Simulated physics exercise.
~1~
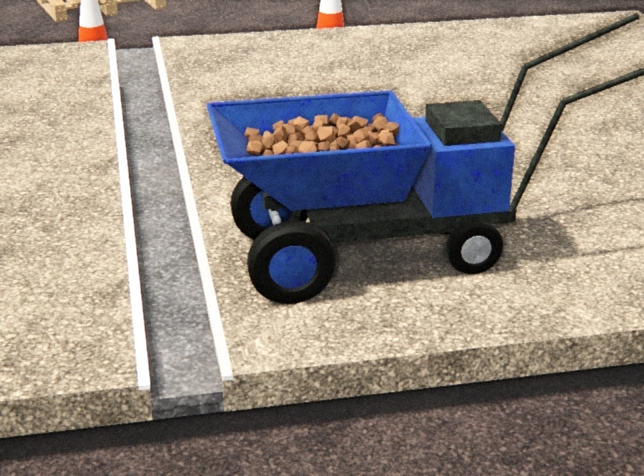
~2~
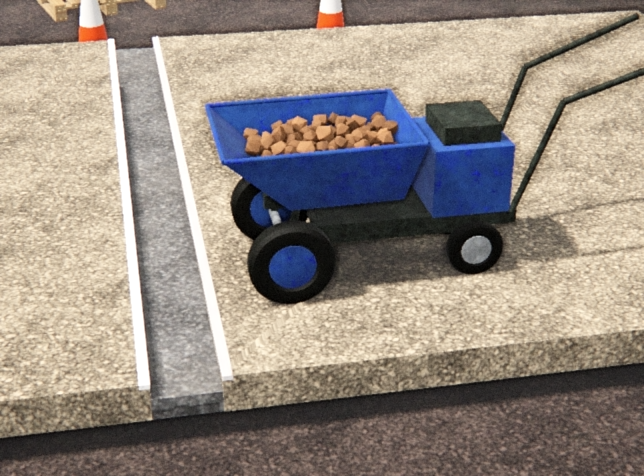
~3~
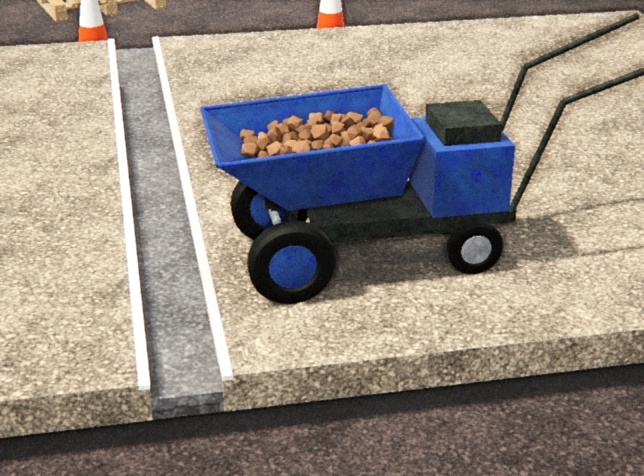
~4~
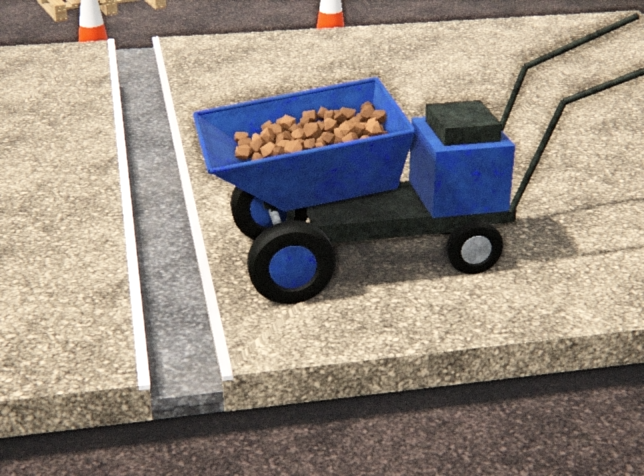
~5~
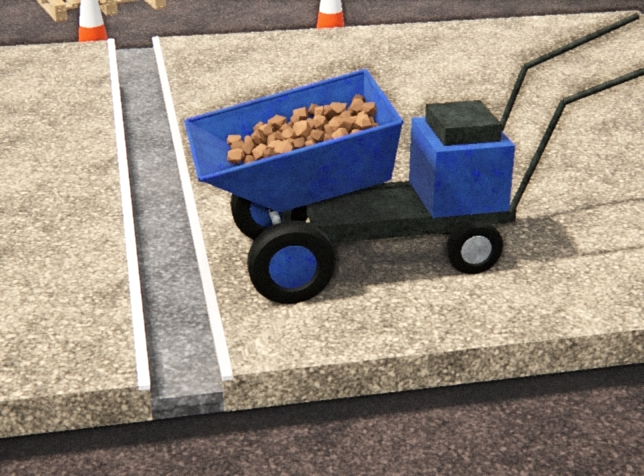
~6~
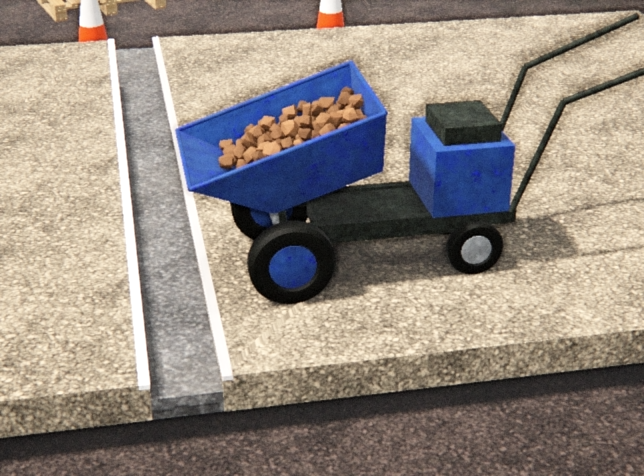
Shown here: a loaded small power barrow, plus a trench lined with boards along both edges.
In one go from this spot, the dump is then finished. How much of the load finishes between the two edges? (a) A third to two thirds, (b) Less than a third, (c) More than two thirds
Answer: B.
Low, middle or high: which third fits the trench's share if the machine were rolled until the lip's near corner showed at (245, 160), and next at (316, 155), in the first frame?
At the first stop the answer is between a third and two thirds, and at the second it is the middle third.
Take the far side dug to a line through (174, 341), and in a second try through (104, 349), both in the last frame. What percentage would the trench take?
For the first it's 0 per cent, for the second 60 per cent.
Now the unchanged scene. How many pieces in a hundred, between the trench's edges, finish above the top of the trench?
Roughly 35 in a hundred.
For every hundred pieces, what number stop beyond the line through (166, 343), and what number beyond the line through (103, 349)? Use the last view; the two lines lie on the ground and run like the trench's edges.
I reckon some 90 per cent and some 50 per cent.
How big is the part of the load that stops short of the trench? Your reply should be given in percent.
It works out to close to 0 per cent.
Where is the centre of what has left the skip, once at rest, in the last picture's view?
Close to (101, 281) in the last view.
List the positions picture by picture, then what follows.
In the first frame, lip of the skip at (226, 162), level; top of the load at (327, 134), clay clods; first edge of the trench at (219, 336); far edge at (141, 345), the trench under half as wide as the skip, and shallow for its width.
In the second frame, lip of the skip at (224, 163), level; top of the load at (342, 130).
In the third frame, lip of the skip at (218, 166), tipped barely; top of the load at (348, 138).
In the fourth frame, lip of the skip at (210, 172), tipped a little; top of the load at (341, 135).
In the fifth frame, lip of the skip at (201, 180), tipped a little; top of the load at (331, 131).
In the sixth frame, lip of the skip at (190, 190), tipped clearly; top of the load at (336, 120); first edge of the trench at (219, 336); far edge at (141, 345).
Soon after the last picture, skip tipped steeply; all in the skip.
A little later, skip tipped steeply; about two thirds in the skip; a small part in or heaped over the trench; about a third beyond it; a stray few falling.
Later still, skip tipped right over; a small part in the skip; about a quarter in or heaped over the trench; most beyond it.
At rest, skip tipped right over; a small part in the skip; about a quarter in or heaped over the trench; most beyond it.
